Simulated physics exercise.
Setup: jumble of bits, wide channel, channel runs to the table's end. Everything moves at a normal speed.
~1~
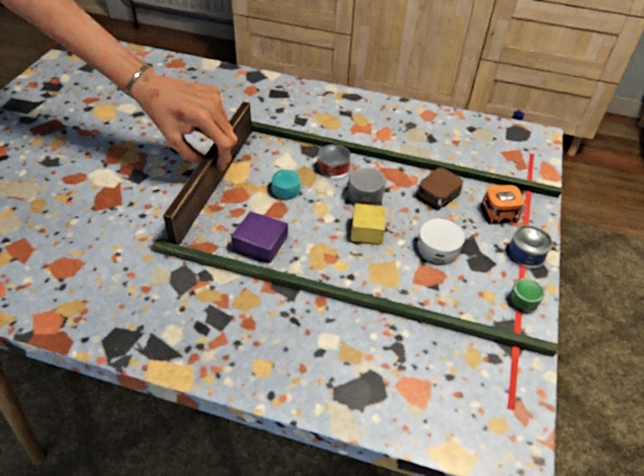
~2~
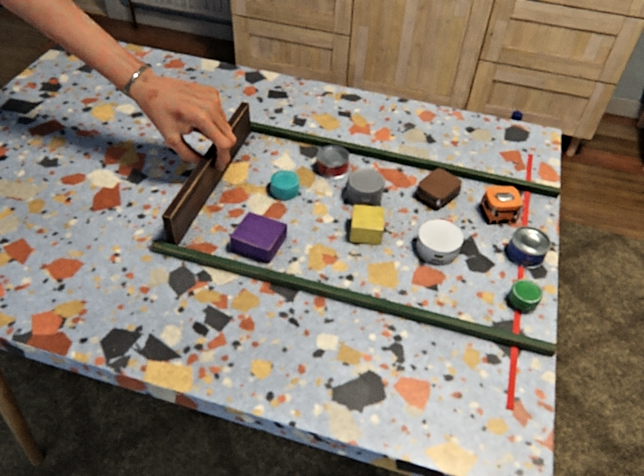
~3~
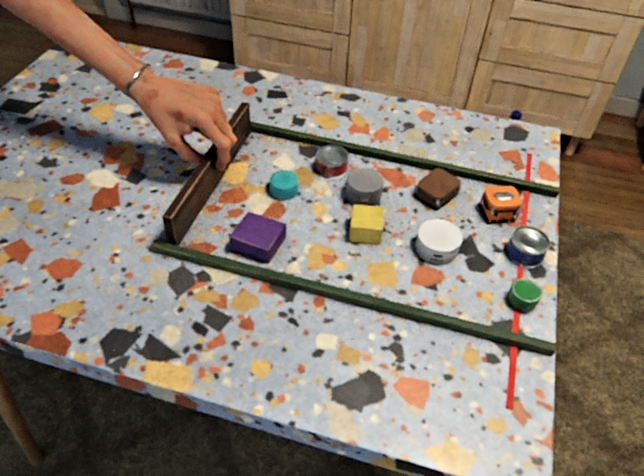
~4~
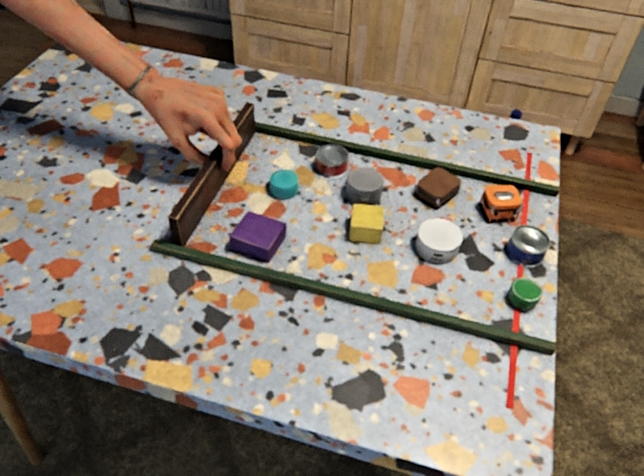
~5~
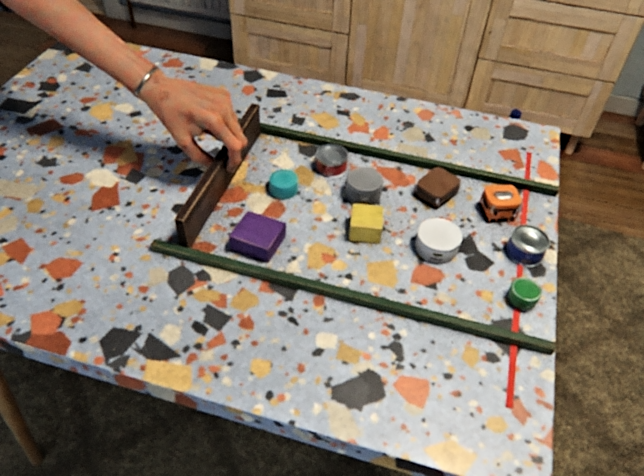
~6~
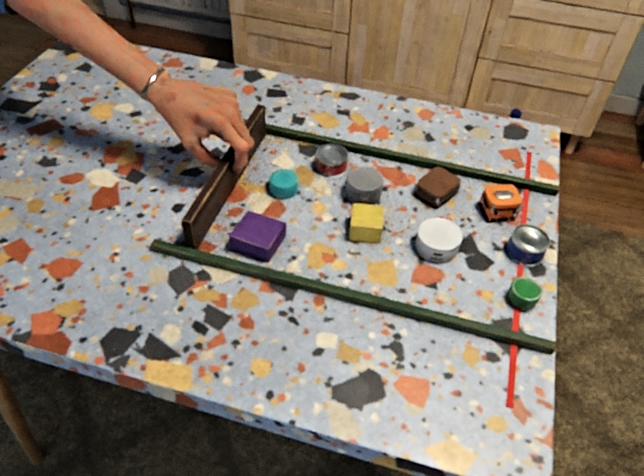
On a speckled tabletop, a hand holds a dark board still, then slides it slightly right toward scattered small objects between green strips.
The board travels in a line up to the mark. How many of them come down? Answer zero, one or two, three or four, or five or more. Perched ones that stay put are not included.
Five or more.
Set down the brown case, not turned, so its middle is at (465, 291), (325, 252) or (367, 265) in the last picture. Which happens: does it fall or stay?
In order, the brown case leaves the top; leaves the top; leaves the top.
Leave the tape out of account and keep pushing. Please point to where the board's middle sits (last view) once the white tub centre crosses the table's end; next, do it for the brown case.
I reckon its middle sits around (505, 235) and then around (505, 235).
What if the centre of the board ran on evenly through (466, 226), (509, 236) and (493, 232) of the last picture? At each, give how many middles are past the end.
The counts would come out as 0, 5 and 2.
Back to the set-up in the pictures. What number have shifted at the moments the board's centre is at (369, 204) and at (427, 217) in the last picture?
At the first spot 6, then 8.
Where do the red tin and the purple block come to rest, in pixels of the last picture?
Listed as asked: First (544, 204), and then (544, 305).
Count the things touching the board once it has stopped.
Contact count: 4.
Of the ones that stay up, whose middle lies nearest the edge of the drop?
Nearest once everything settles: Grey tub.
Soon after, none off yet; green pot at rest near (524, 294); blue pot at rest near (528, 245); orange case at rest near (500, 203).
After that, none off yet; green pot moving near (530, 296); blue pot displaced about its own width near (555, 245); orange case displaced well along near (561, 221).
In the end, the number that fall off is five or more; gone, brown case, white tub, orange case, blue pot and green pot.
